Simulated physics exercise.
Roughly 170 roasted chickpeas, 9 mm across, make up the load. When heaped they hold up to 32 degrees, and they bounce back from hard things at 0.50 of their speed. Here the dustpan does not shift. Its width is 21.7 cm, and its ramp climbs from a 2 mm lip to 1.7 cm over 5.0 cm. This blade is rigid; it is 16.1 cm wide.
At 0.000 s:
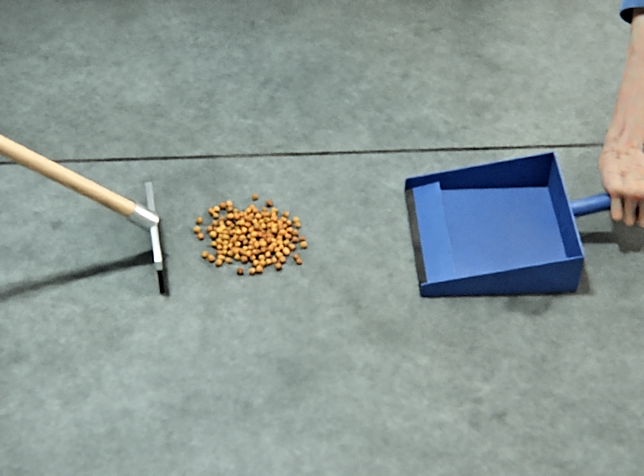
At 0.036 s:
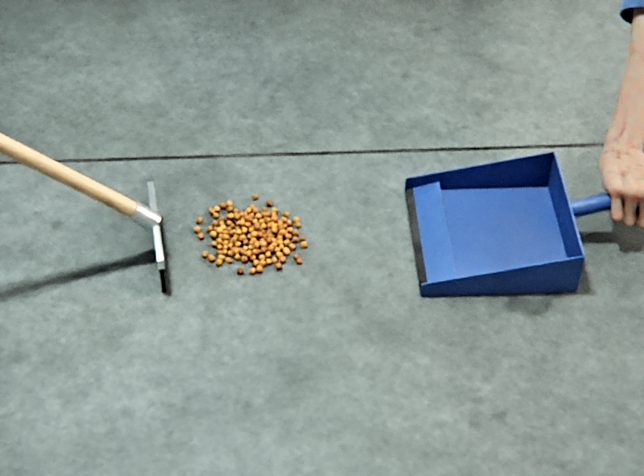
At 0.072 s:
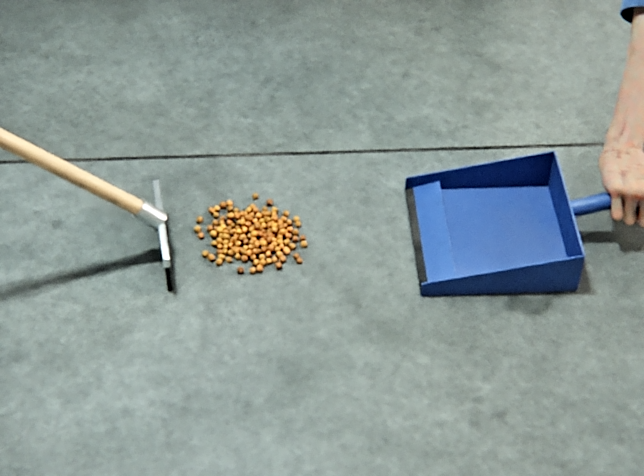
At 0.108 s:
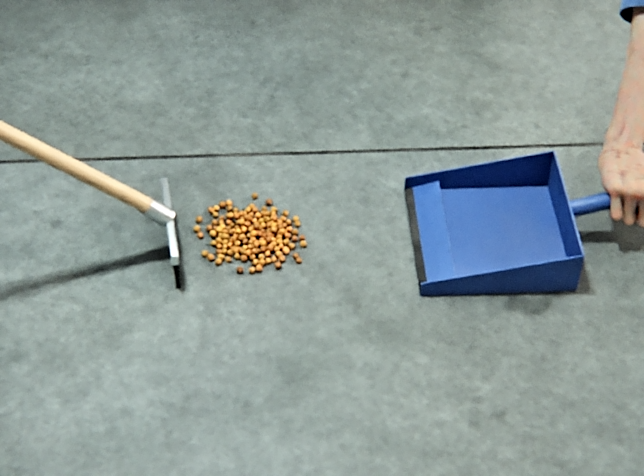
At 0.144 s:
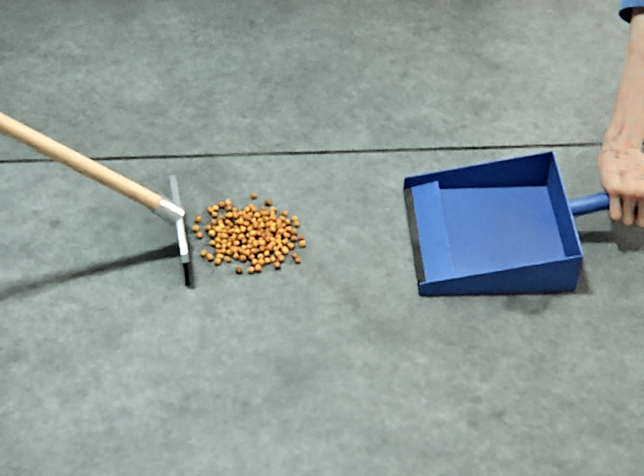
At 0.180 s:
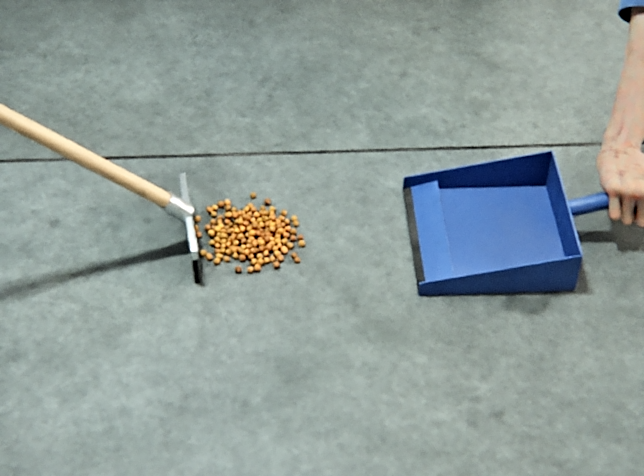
A hand at the right edge grips the handle of a blue dustpan on a grey floor crossed by a thin dark seam, seen from above at an angle. A loose pile of golden-brown roasted chickpeas lies left of the pan, beside a narrow blade on a pale wooden handle. The blade slides right to the pile's left edge, while the chickpeas, dustpan and camera stay essentially still.
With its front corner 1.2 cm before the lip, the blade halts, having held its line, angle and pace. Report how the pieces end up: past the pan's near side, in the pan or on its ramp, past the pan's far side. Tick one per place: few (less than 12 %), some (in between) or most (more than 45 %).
Past the pan's near side - few; in the pan or on its ramp - some; past the pan's far side - some.
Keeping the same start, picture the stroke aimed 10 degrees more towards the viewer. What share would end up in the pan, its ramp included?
That gives near 40 in a hundred.
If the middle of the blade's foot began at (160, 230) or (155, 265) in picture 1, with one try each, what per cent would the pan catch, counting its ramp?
First try about 10 per cent, second about 30 per cent.
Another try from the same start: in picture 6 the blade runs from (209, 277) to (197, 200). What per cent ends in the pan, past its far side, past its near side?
Per cent by place - pan 0, far side 0, near side 10.
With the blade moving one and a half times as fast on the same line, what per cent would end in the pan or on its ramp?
About 30 per cent.
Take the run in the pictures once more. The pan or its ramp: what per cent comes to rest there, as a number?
That works out at about 25 percent.
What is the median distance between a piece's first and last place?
It comes to some 24 cm.
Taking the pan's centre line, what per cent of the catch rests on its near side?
Around 0 in a hundred.
After 0.54 s, middle of the blade 18 cm from the lip; 0 % over the lip, far side 10 %, near side 0 %.
Then, at 0.78 s, middle of the blade 8 cm from the lip; 0 % over the lip, far side 20 %, near side 0 %.
Then, at 1.13 s, middle of the blade 2 cm from the lip; 25 % over the lip, far side 30 %, near side 0 %.
At rest (1.4 s), near side 0 %, pan 25 %, far side 30 %, in front of the lip or behind the blade 50 %.
